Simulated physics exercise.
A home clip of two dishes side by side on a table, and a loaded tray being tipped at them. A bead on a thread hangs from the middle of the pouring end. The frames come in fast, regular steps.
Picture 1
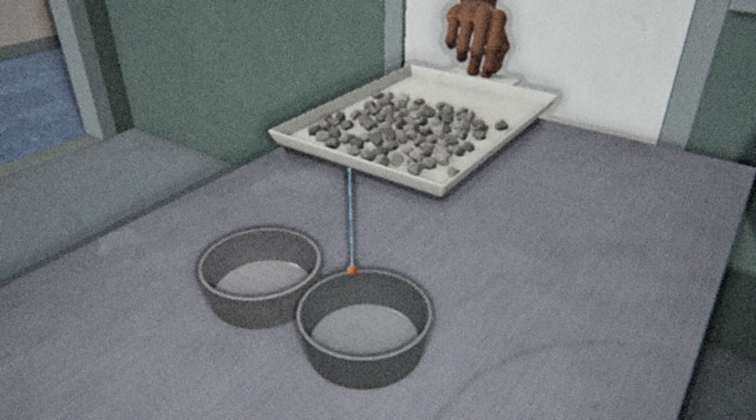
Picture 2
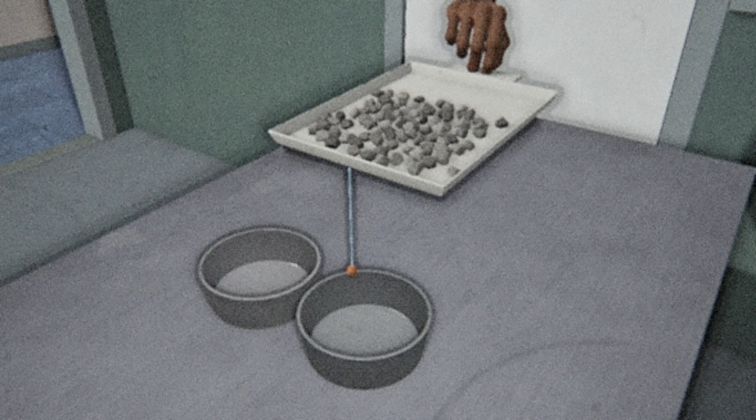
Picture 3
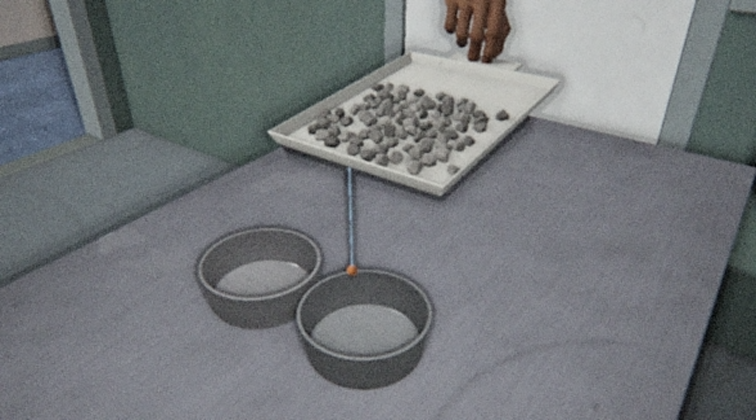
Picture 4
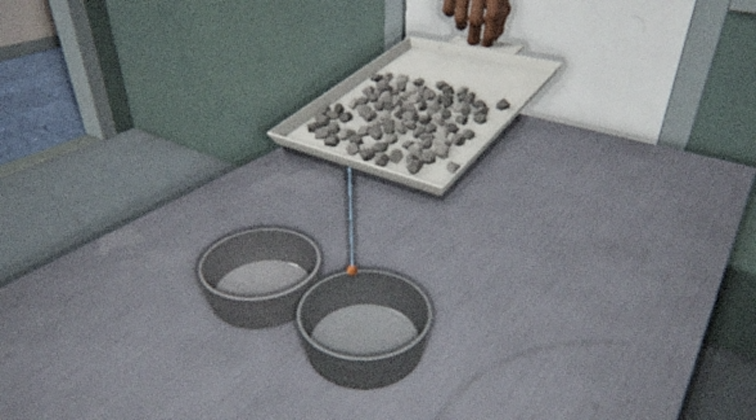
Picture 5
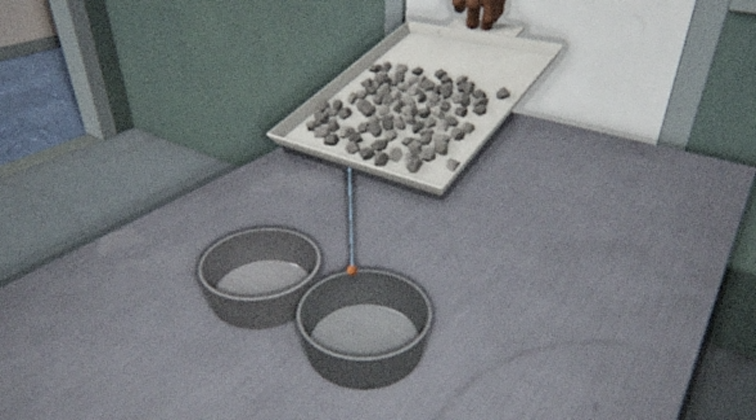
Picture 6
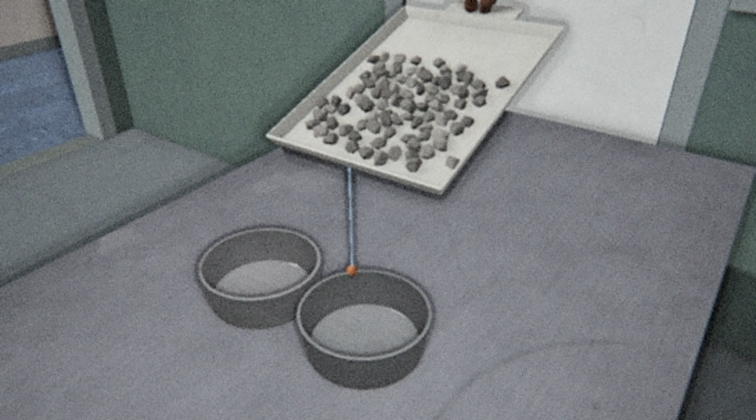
The video shows a tray of gravel above two round dishes on a table, a bead hanging on a thread from its near edge, as a hand at the far end raises that end, gradually tilting the tray toward the dishes.
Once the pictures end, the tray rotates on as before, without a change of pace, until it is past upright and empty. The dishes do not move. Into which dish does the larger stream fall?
Fuller: The right dish.
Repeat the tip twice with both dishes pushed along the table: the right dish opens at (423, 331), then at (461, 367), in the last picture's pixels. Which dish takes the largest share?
In turn: The dish on the left; the left-hand dish.
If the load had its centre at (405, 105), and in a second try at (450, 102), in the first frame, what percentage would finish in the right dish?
The first gives 40 %, the second 30 %.
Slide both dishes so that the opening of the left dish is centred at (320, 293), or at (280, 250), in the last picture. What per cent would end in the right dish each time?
Roughly 10 per cent, and 30 per cent.
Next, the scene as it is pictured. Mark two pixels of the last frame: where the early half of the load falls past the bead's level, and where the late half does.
Around (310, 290) and then (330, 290).
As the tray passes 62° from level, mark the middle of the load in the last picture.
Close to (348, 150).
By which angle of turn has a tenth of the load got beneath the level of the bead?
Around 70° of tilt.
Shortly afterwards, tray tipped steeply; the bulk on the tray; a little in the air.
Next, tray tipped right over; a little on the tray; near a third in the right dish; near a quarter in the left dish; a little outside both; near a quarter in the air.
Some moments later, tray tipped past a quarter turn; near two thirds in the right dish; near a quarter in the left dish; a little outside both.
In the end, tray tipped past a quarter turn; near two thirds in the right dish; near a quarter in the left dish; a little outside both.
